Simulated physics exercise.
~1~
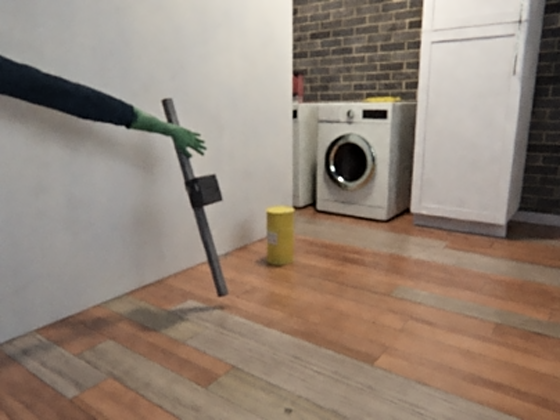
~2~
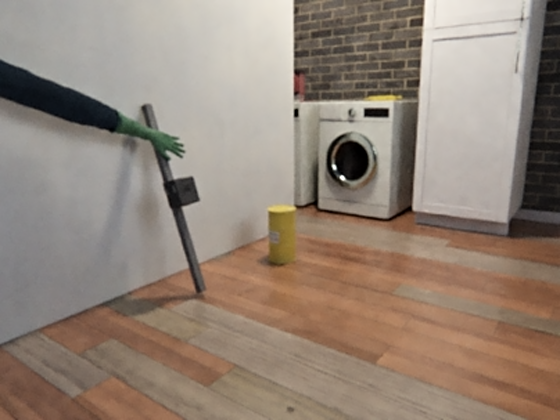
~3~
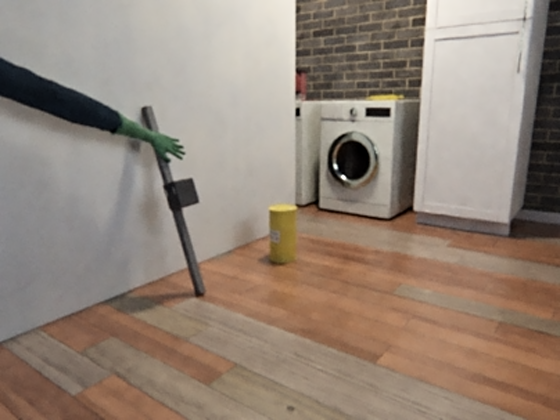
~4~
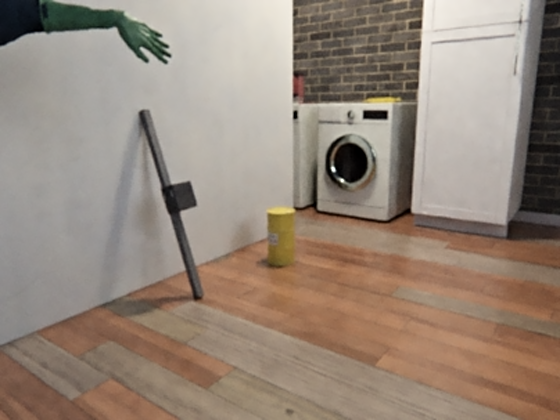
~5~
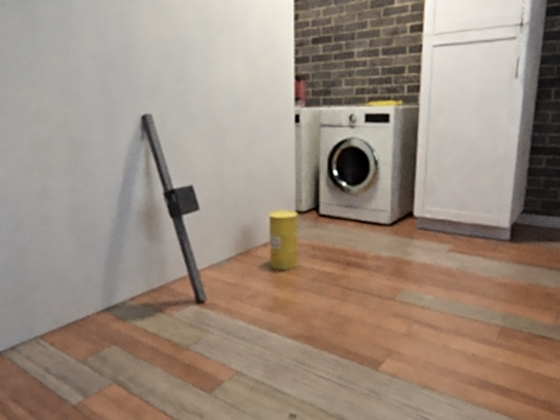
A green-gloved hand moved a long grey pole slightly left and leaned it against a white wall, near a yellow canister and a washing machine. The hand let go and drew back out of view, and the pole stayed propped up.
